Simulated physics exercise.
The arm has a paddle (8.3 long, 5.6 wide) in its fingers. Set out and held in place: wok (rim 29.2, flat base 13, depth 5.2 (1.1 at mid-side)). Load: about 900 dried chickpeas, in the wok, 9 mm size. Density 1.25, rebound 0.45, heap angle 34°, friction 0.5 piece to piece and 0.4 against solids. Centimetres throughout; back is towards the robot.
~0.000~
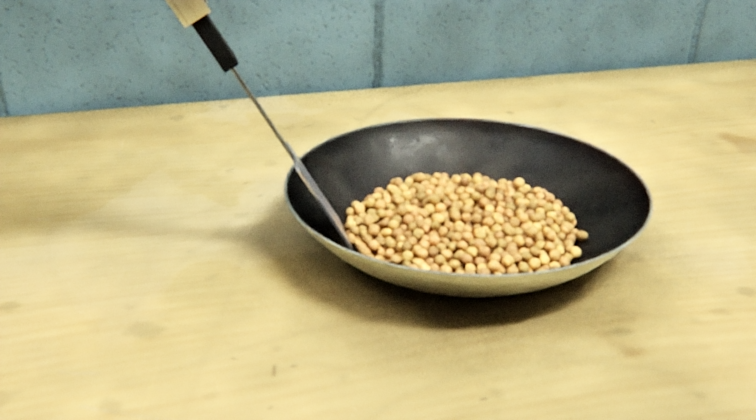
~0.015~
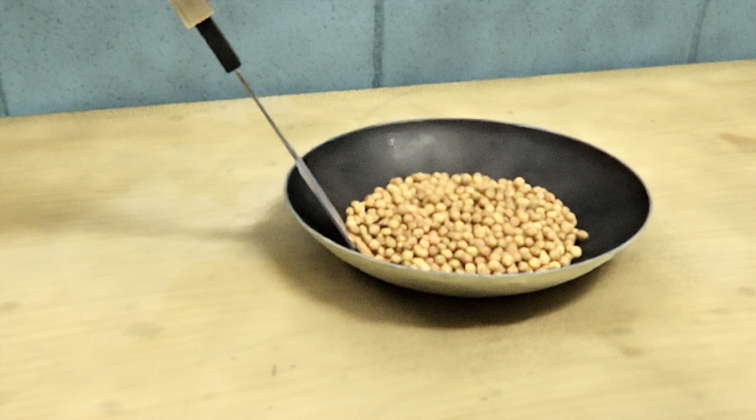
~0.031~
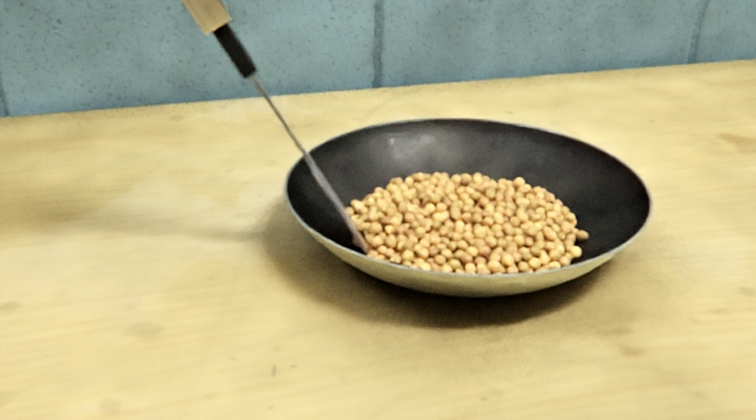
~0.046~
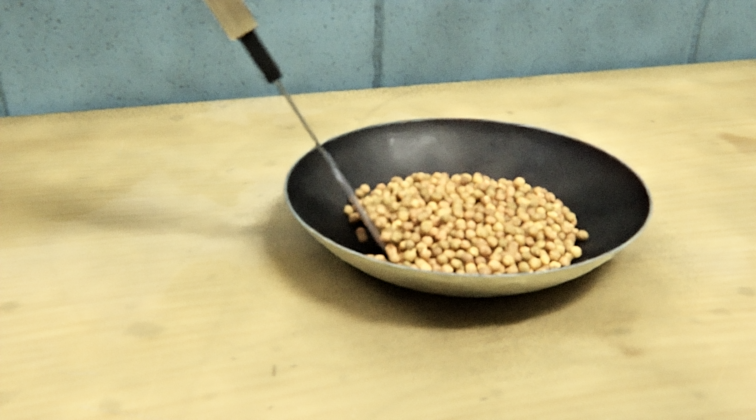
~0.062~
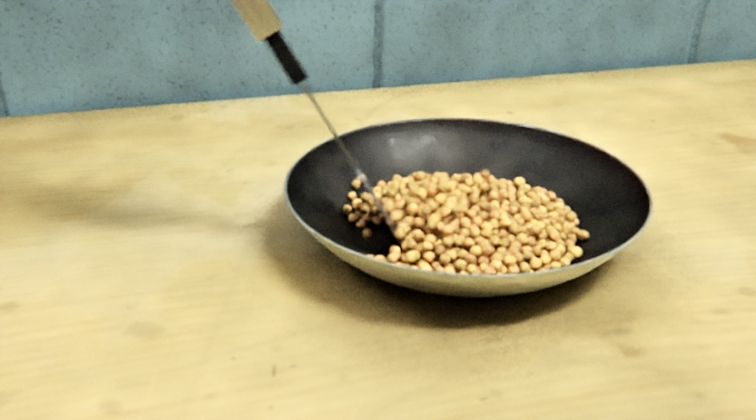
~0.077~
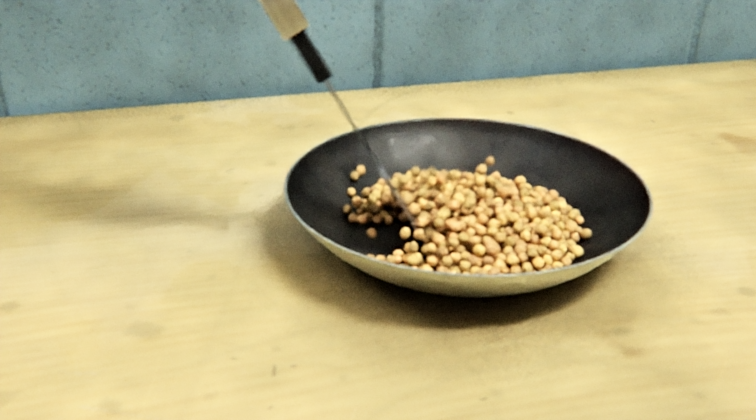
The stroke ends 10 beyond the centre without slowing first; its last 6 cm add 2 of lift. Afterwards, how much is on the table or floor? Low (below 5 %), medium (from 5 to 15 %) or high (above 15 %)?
A high share, above 15 %, ends on the table or floor.
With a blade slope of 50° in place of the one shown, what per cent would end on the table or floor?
It would be near 20 per cent.
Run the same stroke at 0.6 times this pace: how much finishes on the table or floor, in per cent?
Some 10 per cent.
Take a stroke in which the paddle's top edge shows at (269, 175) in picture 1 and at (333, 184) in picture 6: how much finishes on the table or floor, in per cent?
About 15 per cent.
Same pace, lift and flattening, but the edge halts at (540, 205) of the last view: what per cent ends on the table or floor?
Some 5 per cent.
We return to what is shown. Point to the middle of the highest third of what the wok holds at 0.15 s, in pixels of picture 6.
Around (529, 199).
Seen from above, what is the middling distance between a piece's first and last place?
Roughly 3 cm.
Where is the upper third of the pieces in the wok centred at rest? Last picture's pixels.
Near (530, 214).
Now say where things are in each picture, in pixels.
The first picture shows the paddle top edge at (292, 156), sloping 61°; upper third of the load around (466, 218), from x 350 to 580, top at y 175; 900 in the wok.
The second picture shows the paddle top edge at (295, 157), sloping 61°; upper third of the load around (466, 218), from x 350 to 580, top at y 175.
The third picture shows the paddle top edge at (309, 162), sloping 61°; upper third of the load around (465, 218), from x 350 to 580, top at y 175.
The fourth picture shows the paddle top edge at (332, 166), sloping 61°; upper third of the load around (460, 216), from x 350 to 580, top at y 175.
The fifth picture shows the paddle top edge at (355, 166), sloping 61°; upper third of the load around (460, 211), from x 350 to 585, top at y 175.
The sixth picture shows the paddle top edge at (377, 164), sloping 61°; upper third of the load around (465, 207), from x 350 to 585, top at y 160; 900 in the wok.
After 0.11 s, sloping 61°, highest piece 7 above the table; 900 in the wok.
After 0.15 s, sloping 61°, highest piece 8 above the table; 900 in the wok.
After 0.37 s, sloping 61°, highest piece 11 above the table; 725 in the wok, 104 on the table or floor, 71 on the blade or in flight.
After 1.42 s, sloping 61°, highest piece 5 above the table; 725 in the wok, 175 on the table or floor.
In the end, 725 in the wok, 175 on the table or floor. That is 19 % on the table or floor.
